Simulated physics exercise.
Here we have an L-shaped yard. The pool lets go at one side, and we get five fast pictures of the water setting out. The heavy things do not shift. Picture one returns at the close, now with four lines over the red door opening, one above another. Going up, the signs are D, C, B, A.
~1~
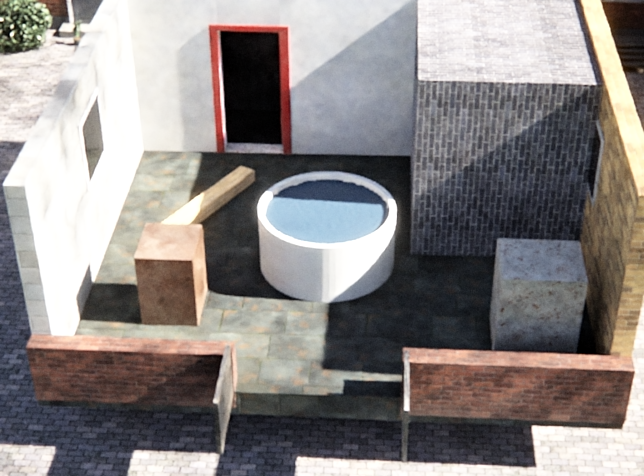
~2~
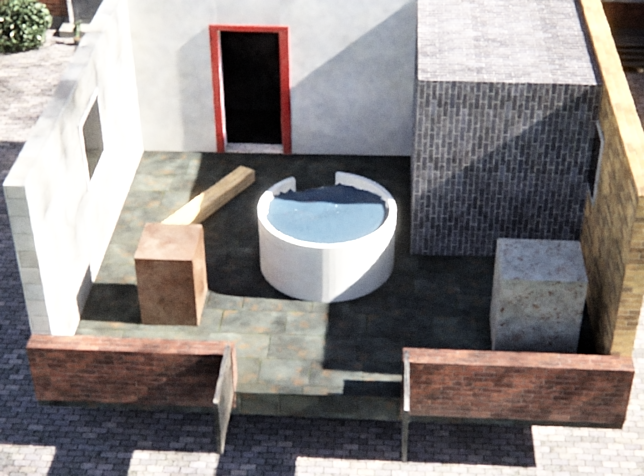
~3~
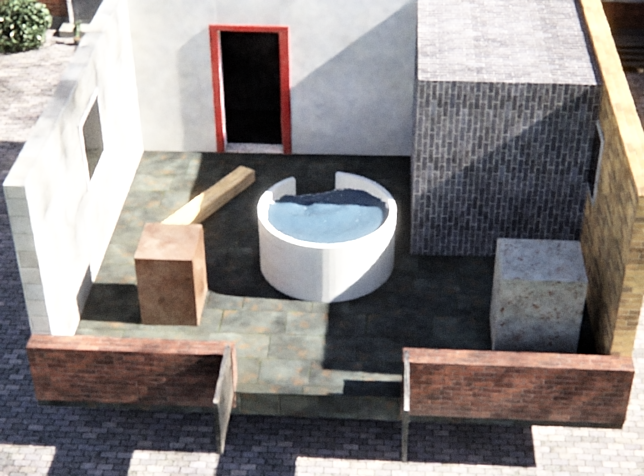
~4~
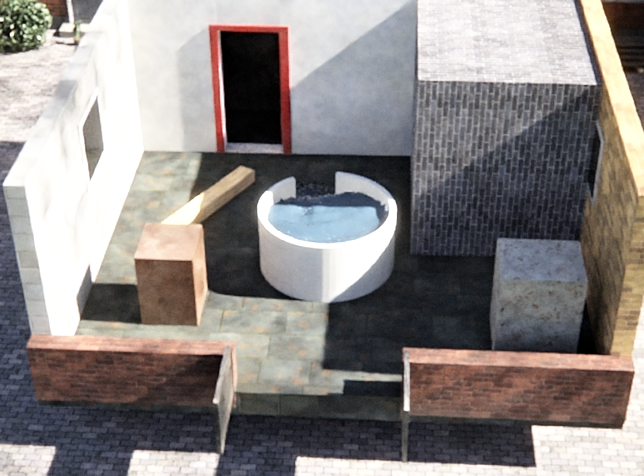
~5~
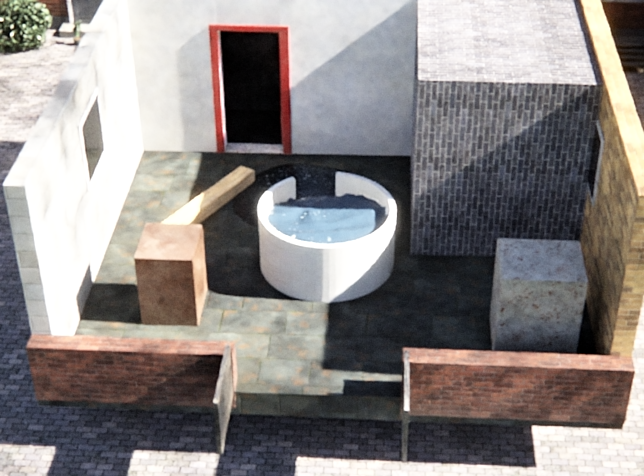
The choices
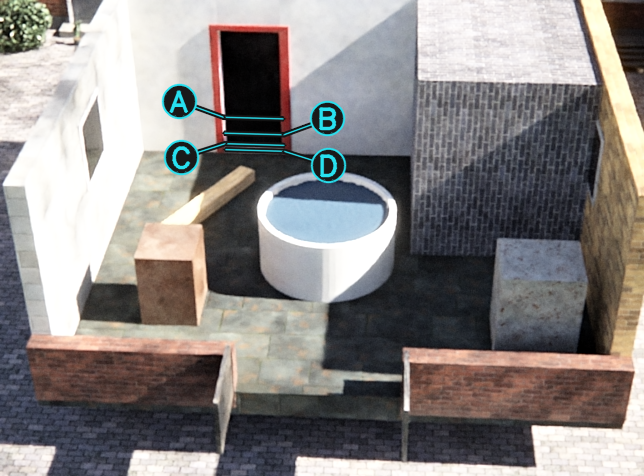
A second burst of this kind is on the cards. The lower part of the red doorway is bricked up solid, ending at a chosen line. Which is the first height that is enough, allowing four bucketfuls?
Mark B.
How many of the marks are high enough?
Two of them.
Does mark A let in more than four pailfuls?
No.
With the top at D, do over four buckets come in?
Yes, that goes wrong.
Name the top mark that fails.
Mark C.
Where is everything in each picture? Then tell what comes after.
Water in the pool at rest, its middle at (327, 213); foot of the red doorway at (254, 153); open gate at (319, 341).
Water covers 1 % of the ground, its front hidden from here.
Water covers 2 % of the ground, its front hidden from here.
Water covers 6 % of the ground, its front hidden from here.
Water covers 11 % of the ground and shows as far out as (290, 166).
On the marked copy, A at (253, 118); B at (254, 134); C at (254, 144); D at (254, 150); from the bottom up D, C, B, A.
Choosing A, nothing gets over.
Choosing B, a splash gets over, under a bucket.
Choosing C, about 9 bucketfuls get in.
Choosing D, dozens of bucketfuls pour in.
